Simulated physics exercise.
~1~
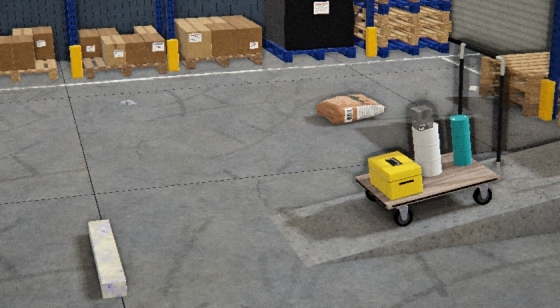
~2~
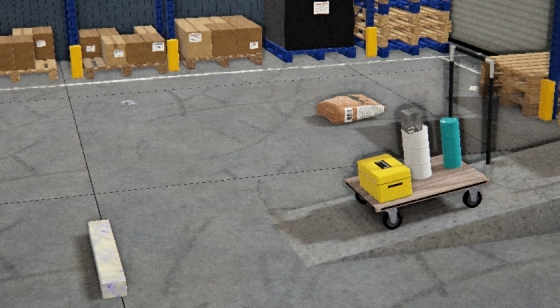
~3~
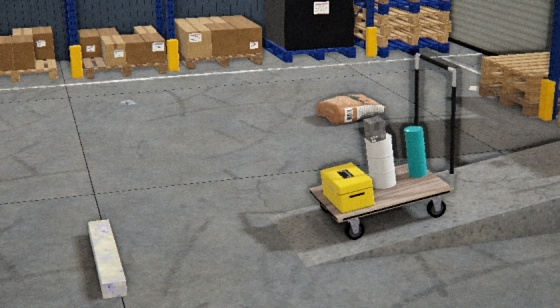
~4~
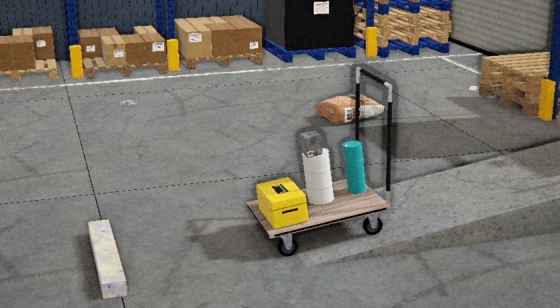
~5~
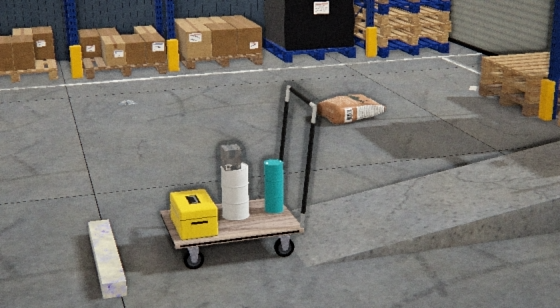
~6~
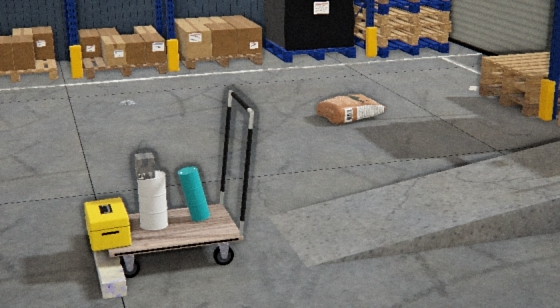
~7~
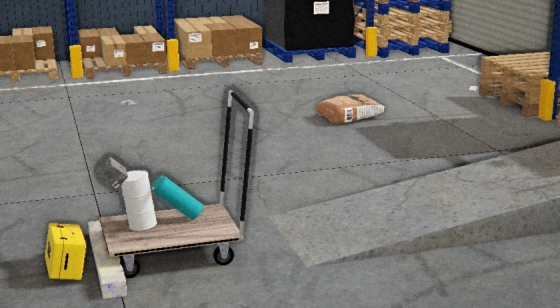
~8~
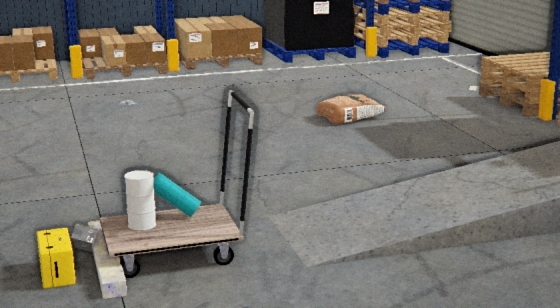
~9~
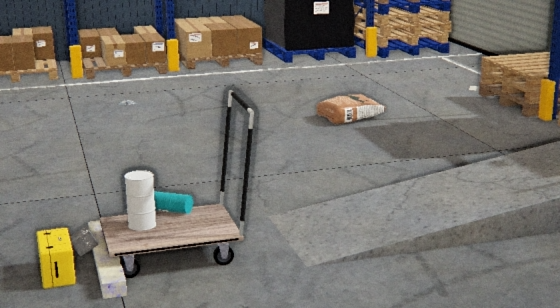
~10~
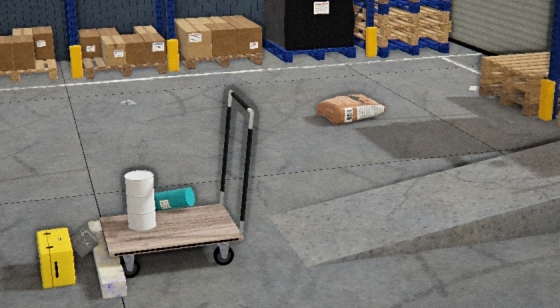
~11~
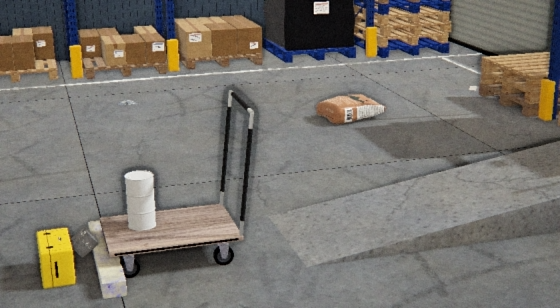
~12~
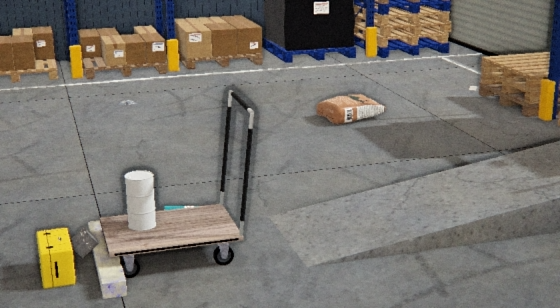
A flat trolley carrying a yellow toolbox, a grey parcel, a white canister and a turquoise canister rolls down a low ramp in a warehouse, heading left. It continues across the level floor with its load still aboard until it meets a pale kerb and stops. The toolbox slides over the front edge and tips onto the floor beyond the kerb, while the parcel and turquoise canister lean over. The parcel drops beside the toolbox, and the turquoise canister falls onto its side, then leaves the deck and ends up behind the trolley. Only the white canister remains standing aboard.
